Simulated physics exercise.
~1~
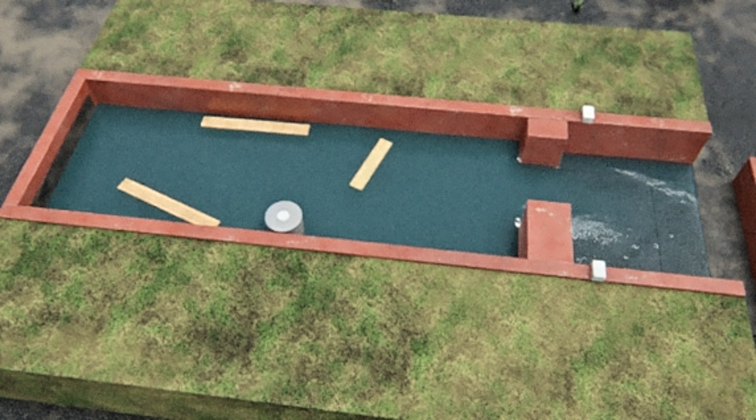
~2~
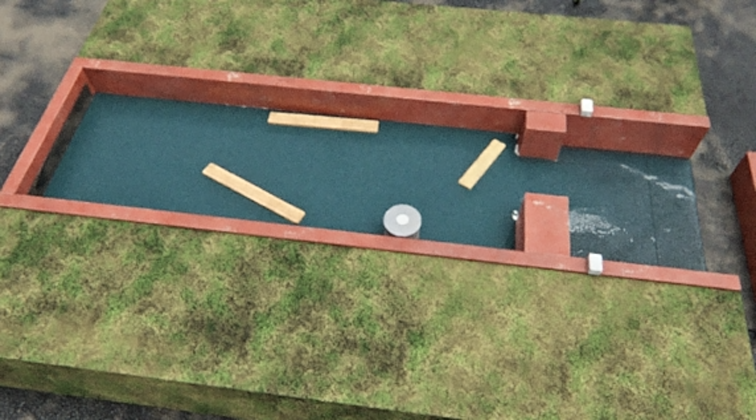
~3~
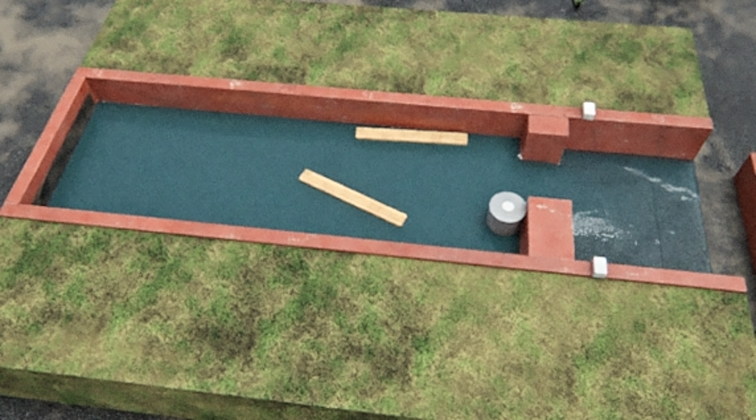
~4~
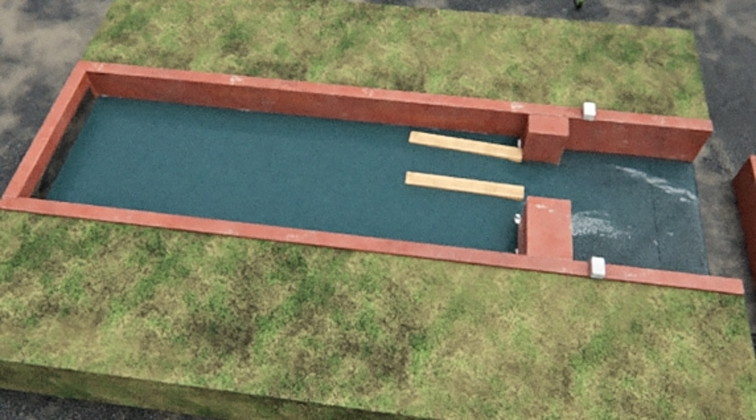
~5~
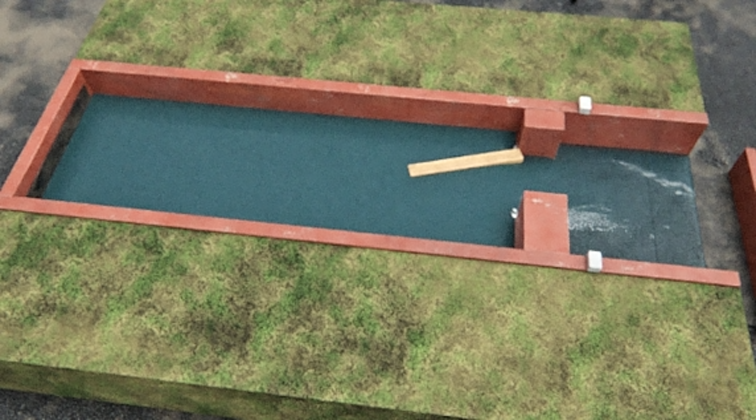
Walled concrete drain between grass banks, wooden planks and a grey disc drifting right through a gap, one plank remaining at the opening.
